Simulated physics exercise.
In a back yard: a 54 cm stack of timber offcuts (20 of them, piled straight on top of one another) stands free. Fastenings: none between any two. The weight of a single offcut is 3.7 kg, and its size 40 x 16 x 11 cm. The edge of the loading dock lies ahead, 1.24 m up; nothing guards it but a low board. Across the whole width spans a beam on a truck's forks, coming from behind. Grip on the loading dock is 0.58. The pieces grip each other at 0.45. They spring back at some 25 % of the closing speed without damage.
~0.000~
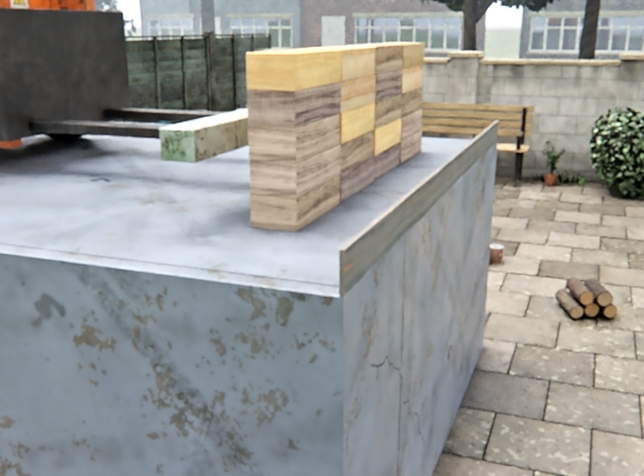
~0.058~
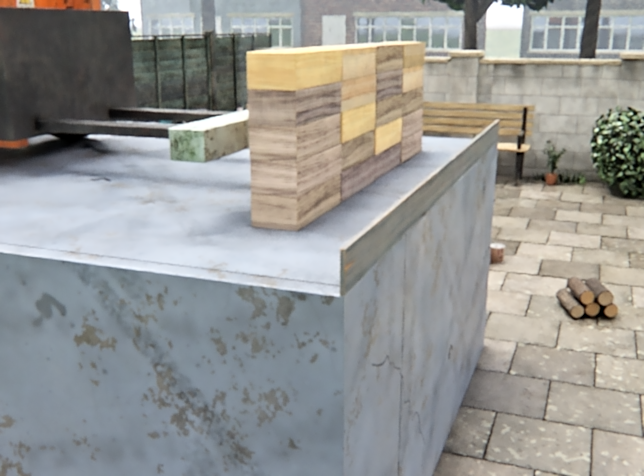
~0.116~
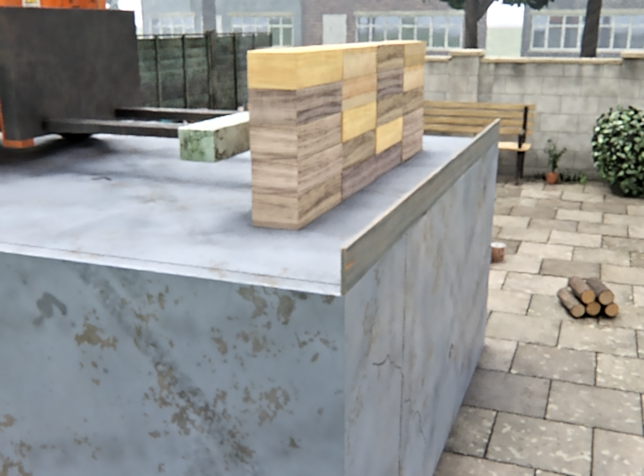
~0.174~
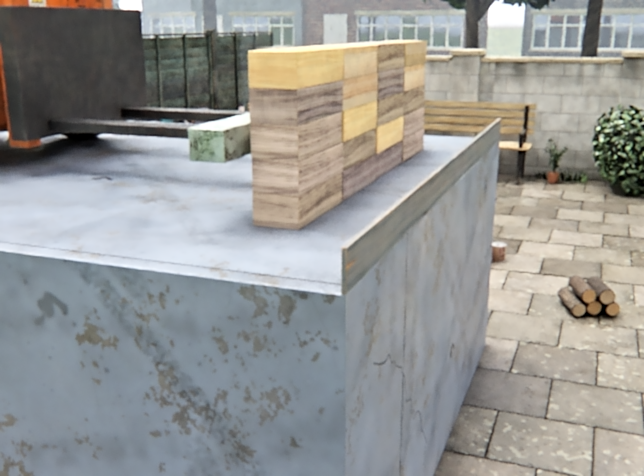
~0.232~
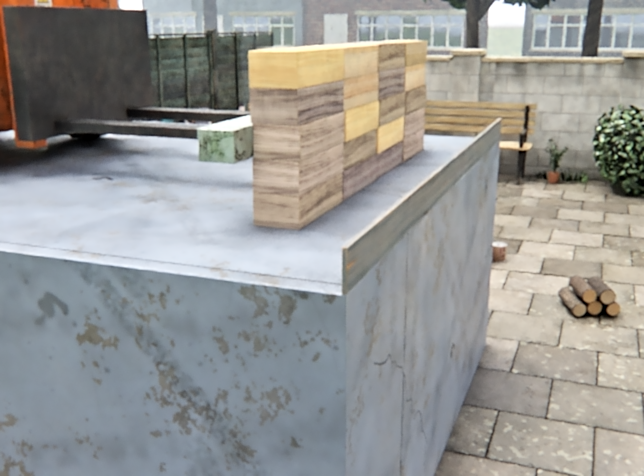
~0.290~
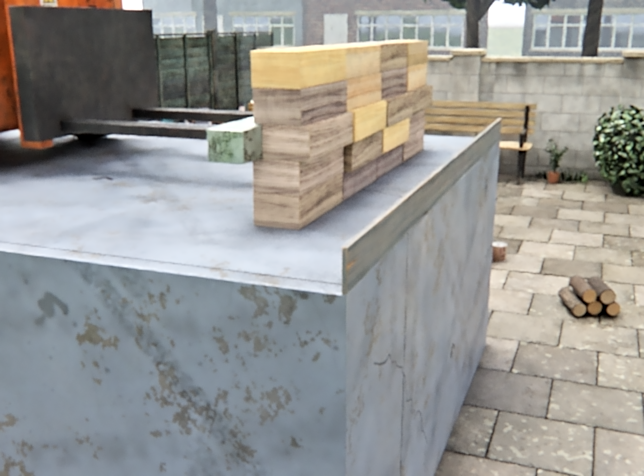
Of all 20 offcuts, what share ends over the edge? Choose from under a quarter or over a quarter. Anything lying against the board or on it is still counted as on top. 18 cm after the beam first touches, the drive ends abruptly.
Upwards of a quarter.
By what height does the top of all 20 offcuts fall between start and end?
32 cm.
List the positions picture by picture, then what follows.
In the first frame (pixels give the middle of a visible side), beam (180, 146) 12 cm from the stack; none has stirred.
In the second frame, beam (189, 146) 9 cm from the stack.
In the third frame, beam (199, 146) 55 mm from the stack.
In the fourth frame, beam (209, 146) 24 mm from the stack.
In the fifth frame, beam (219, 146) 6 mm in.
In the sixth frame, beam (228, 147) 37 mm in; movement in 10 of them.
After 0.46 s, none of the 20 offcuts over the edge, 18 disturbed.
After 1.10 s, 5 of the 20 offcuts over the edge.
After 1.52 s, 8 of the 20 offcuts over the edge.
In the end (1.8 s), 8 of the 20 offcuts over the edge. That is 40 per cent.
